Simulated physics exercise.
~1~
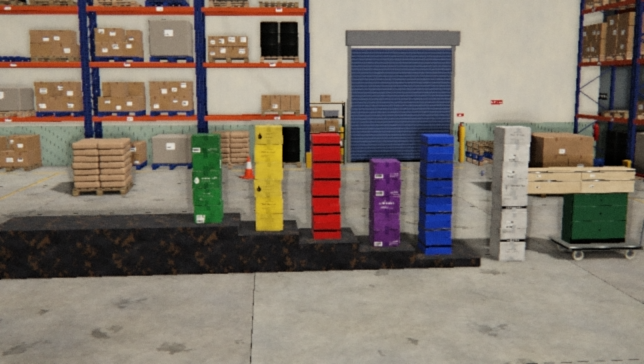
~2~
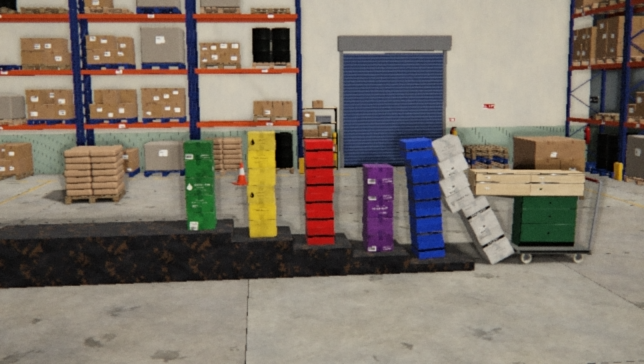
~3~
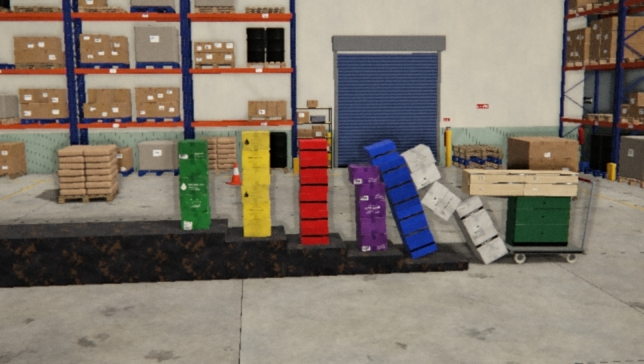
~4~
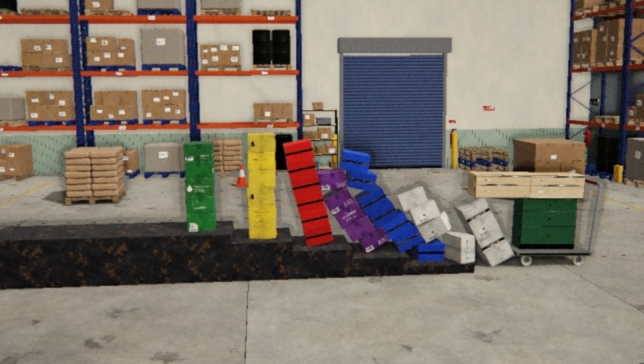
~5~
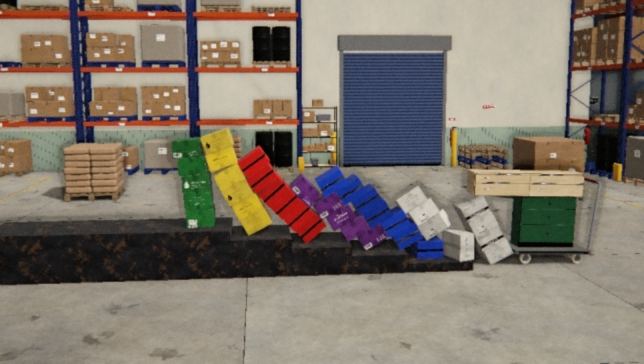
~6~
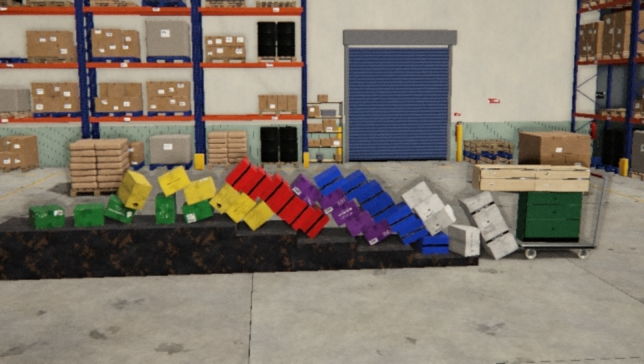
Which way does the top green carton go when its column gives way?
It goes to the left, coming down on the dark top step at the far left of the row.
